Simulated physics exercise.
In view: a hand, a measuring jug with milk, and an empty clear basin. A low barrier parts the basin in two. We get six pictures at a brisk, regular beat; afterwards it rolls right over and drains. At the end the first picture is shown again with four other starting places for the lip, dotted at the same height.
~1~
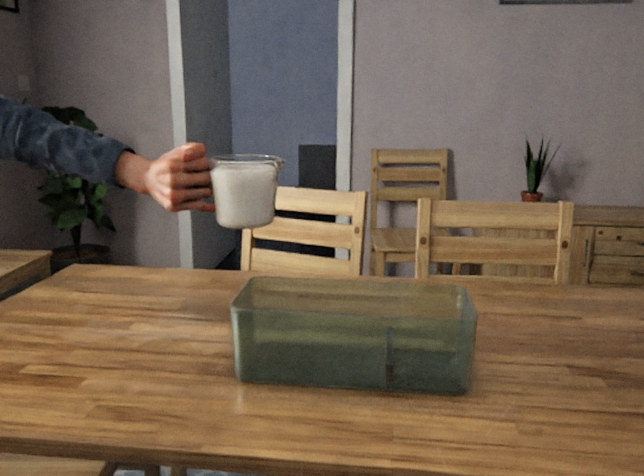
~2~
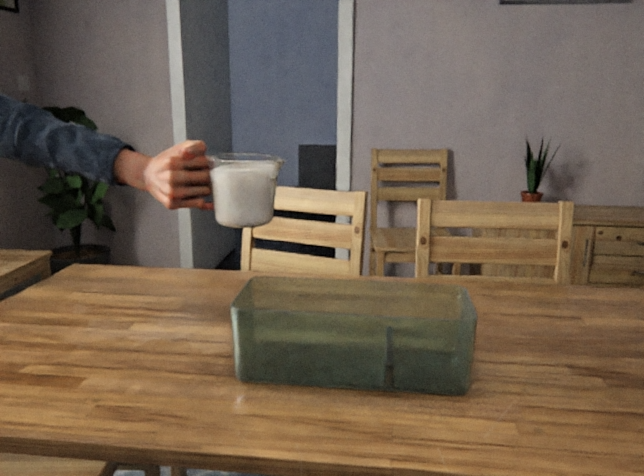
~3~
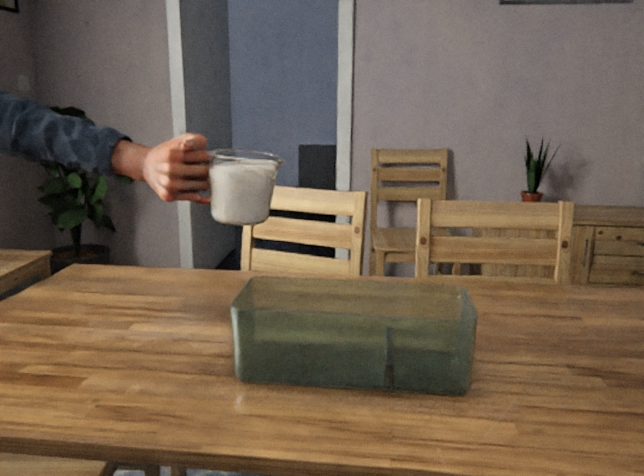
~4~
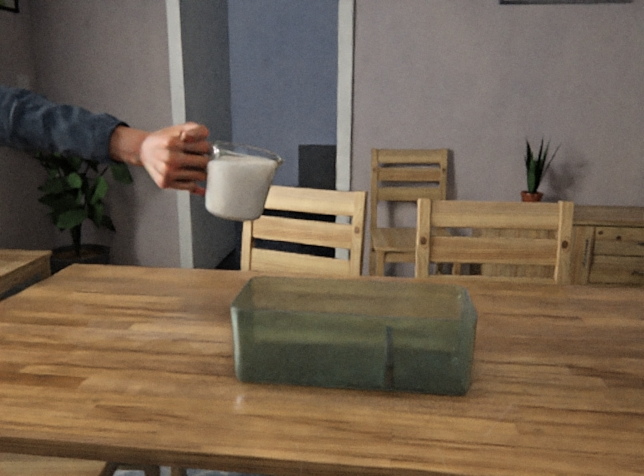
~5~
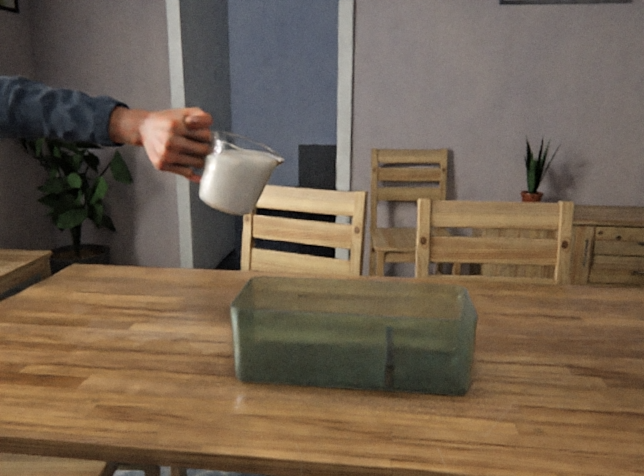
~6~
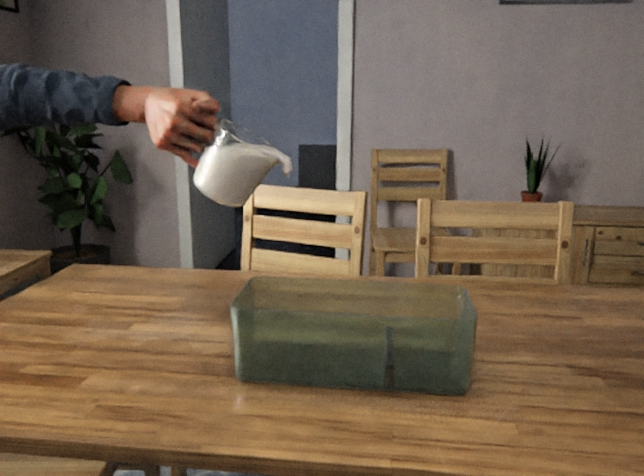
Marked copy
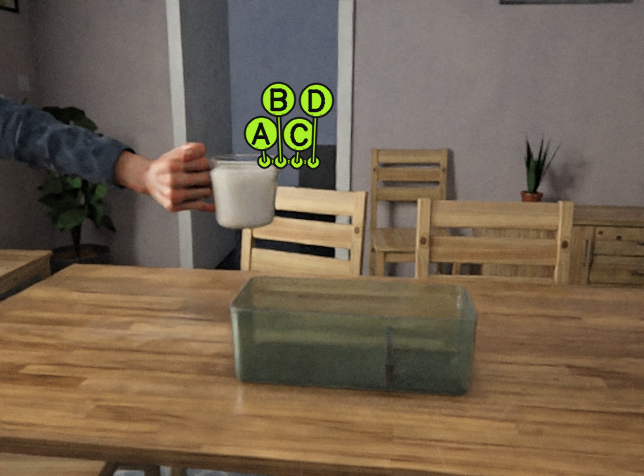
A hand tilts a jug of milk rightward above a clear basin until milk crosses the lip.
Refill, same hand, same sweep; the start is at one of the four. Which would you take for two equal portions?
It is D.
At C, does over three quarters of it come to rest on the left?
Yes, it does.
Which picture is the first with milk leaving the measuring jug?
Picture 6.
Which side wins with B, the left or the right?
The left side.
On the marked copy, A at (264, 161); B at (280, 161); C at (296, 161); D at (313, 162).
For spot A, about 88 % ends left of the wall and 8 % right of it; 4 % is lost outside.
For spot B, about 84 % ends left of the wall and 9 % right of it; 7 % is lost outside.
For spot C, about 87 % ends left of the wall and 9 % right of it; 4 % is lost outside.
For spot D, about 44 % ends left of the wall and 53 % right of it; 3 % is lost outside.
